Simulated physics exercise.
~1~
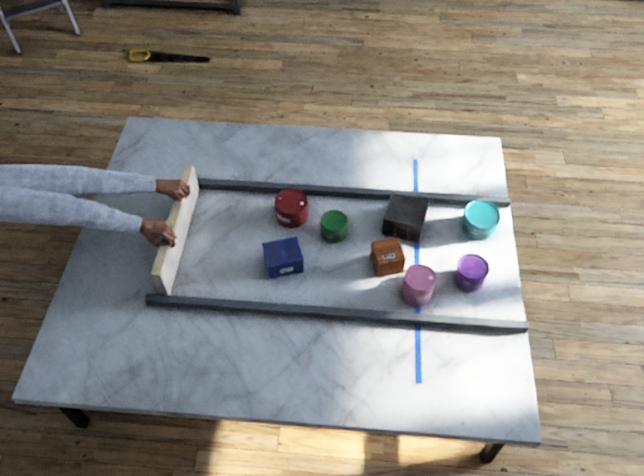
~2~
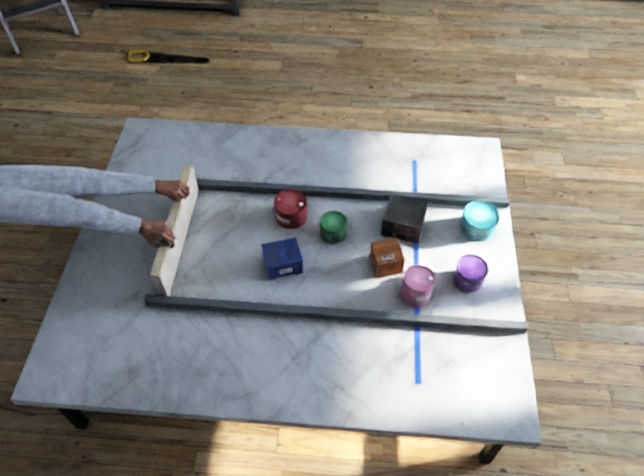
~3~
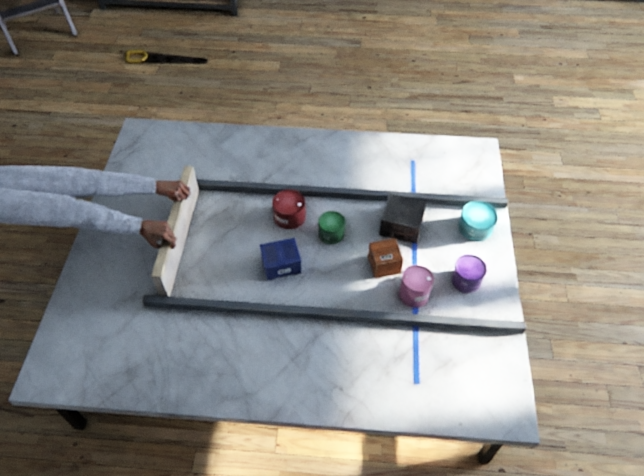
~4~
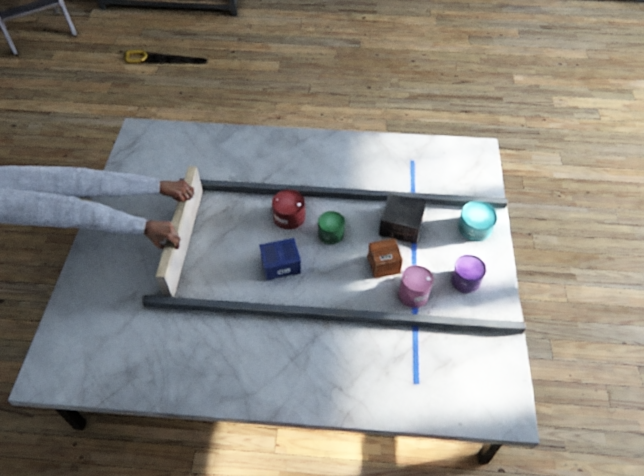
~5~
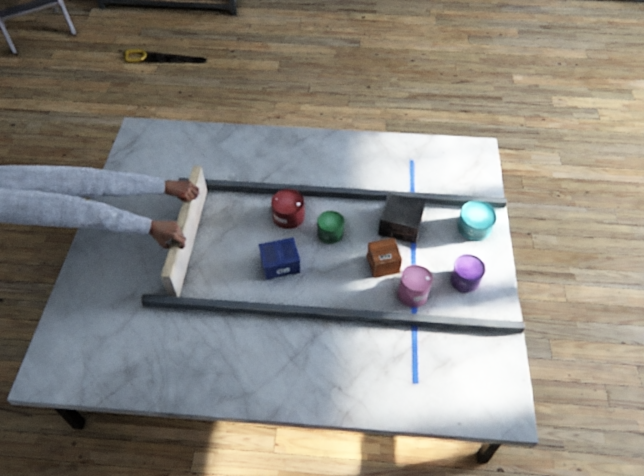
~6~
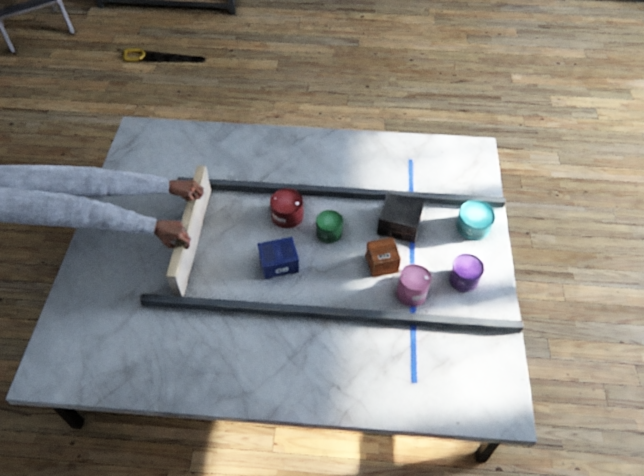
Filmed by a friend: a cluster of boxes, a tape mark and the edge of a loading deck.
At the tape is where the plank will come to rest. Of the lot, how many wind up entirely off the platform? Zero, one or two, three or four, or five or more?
The push is going to send nothing over the edge.
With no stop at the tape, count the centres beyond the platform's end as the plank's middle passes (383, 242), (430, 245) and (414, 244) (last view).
In order: 0, 1, 0.
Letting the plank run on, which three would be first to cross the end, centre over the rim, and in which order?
Sequence: The turquoise pail, the black crate, the purple pail.
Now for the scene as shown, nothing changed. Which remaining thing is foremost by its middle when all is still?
The one is the turquoise pail.
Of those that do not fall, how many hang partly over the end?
So the number is 1.
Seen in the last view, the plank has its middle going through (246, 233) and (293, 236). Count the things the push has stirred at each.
The counts are 0 and 3.
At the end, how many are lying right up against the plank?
That would be 3 of them.
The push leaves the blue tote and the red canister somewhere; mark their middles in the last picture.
Blue tote: About (432, 273); red canister: About (429, 218).
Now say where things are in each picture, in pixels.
The first frame shows turquoise pail (480, 221); purple pail (471, 273); pink canister (418, 286); plank (177, 228); tape (417, 256).
The second frame shows purple pail (470, 274); plank (177, 229).
The third frame shows pink canister (416, 286); green pail (332, 228).
The fourth frame shows turquoise pail (477, 221); orange parcel (385, 258).
The fifth frame shows purple pail (468, 274); red canister (288, 209).
The sixth frame shows turquoise pail (475, 221); purple pail (466, 273); pink canister (413, 286); plank (190, 229); tape (412, 256).
A little later, none off yet; turquoise pail at rest near (475, 221); purple pail at rest near (466, 273); pink canister at rest near (413, 286).
When it is over, the number that fall off is zero.
